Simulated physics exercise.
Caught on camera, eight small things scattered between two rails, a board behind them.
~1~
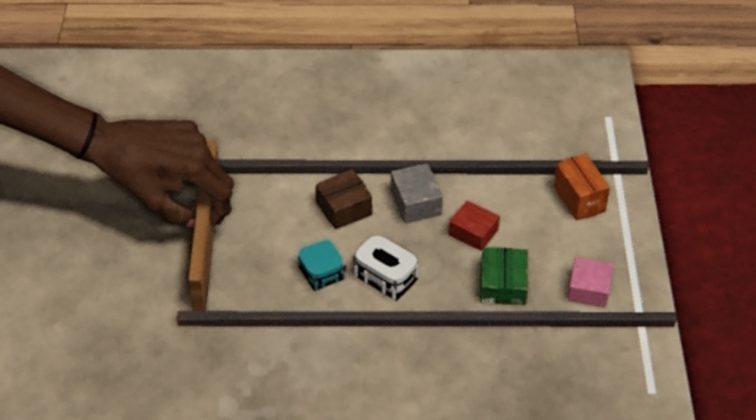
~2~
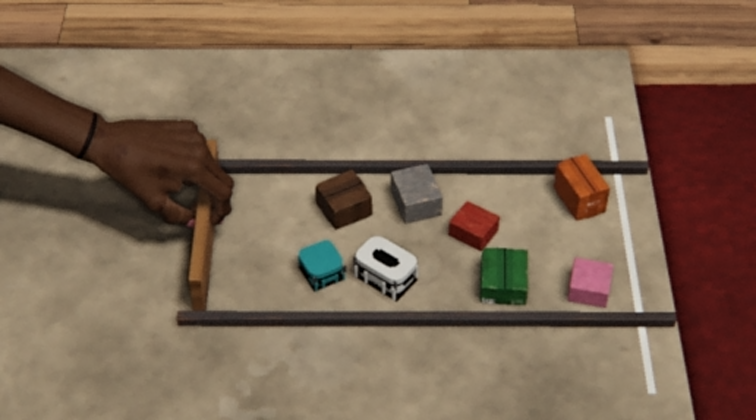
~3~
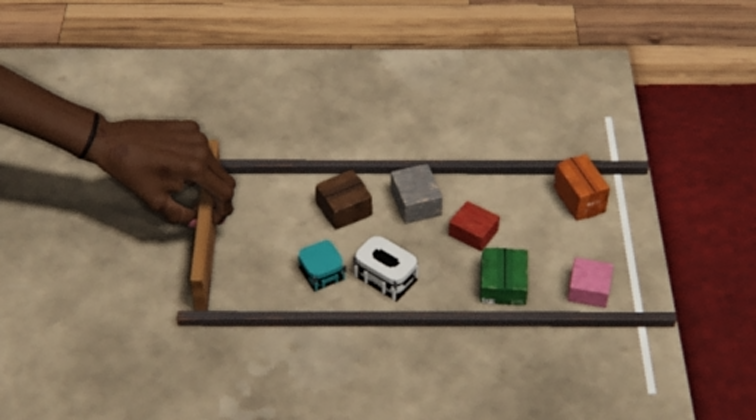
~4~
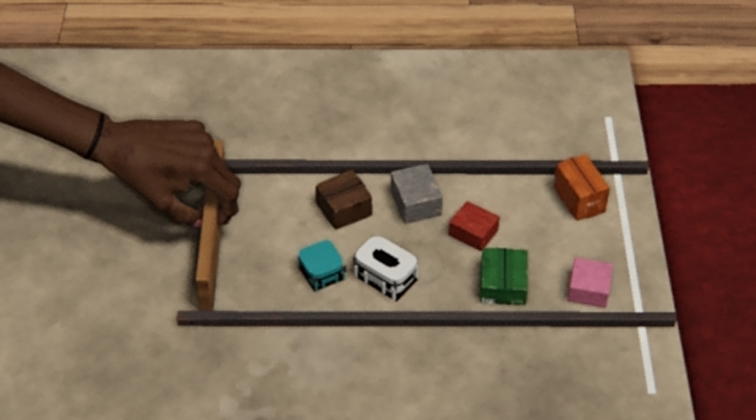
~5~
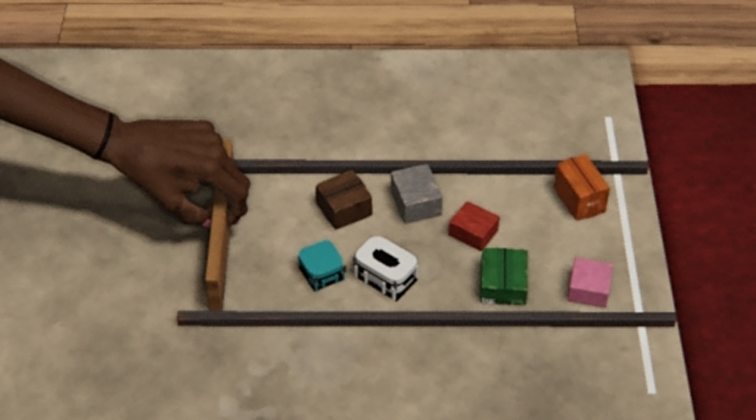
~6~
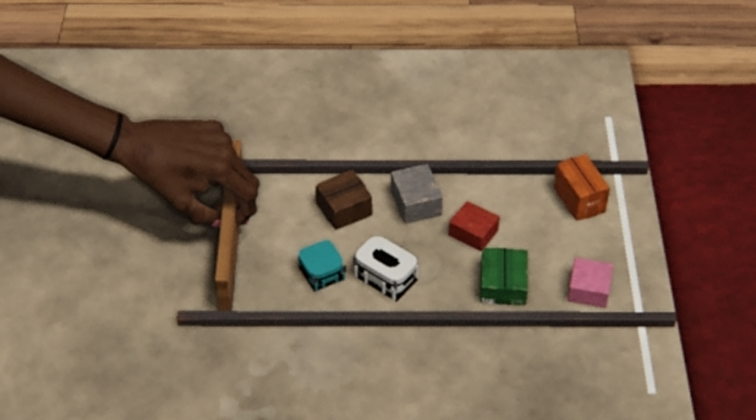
A hand with a dark wristband slides an upright wooden board slowly a short way rightward between two dark rails on a grey surface, seen from above at an angle. Ahead of it sit brown, grey, red and orange boxes or blocks, with turquoise and white cases and green and pink ones nearer, beside a white line. The eight objects and the camera stay still.
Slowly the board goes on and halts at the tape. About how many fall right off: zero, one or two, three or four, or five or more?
The number that fall off is five or more.
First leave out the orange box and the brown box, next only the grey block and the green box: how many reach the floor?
The counts: 3 and 3.
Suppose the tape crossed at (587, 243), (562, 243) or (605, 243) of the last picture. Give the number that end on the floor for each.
It would be 3, 1 and 4.
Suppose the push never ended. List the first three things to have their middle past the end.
In order: The pink block, the orange box, the green box.
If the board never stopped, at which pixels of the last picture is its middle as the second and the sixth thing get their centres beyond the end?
Its middle is around (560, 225) and later (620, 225).
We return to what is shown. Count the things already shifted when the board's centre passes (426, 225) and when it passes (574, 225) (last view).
At the one place 6, at the other 8.
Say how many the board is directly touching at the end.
That makes 2.
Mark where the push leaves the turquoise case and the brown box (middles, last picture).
The turquoise case at (653, 274), the brown box at (647, 205).
Soon after, none off yet; orange box at rest near (581, 187); pink block at rest near (590, 283); green box moved a little near (525, 278).
At rest, the number that fall off is five or more; fallen, white case, grey block, red block, green box, pink block and orange box.
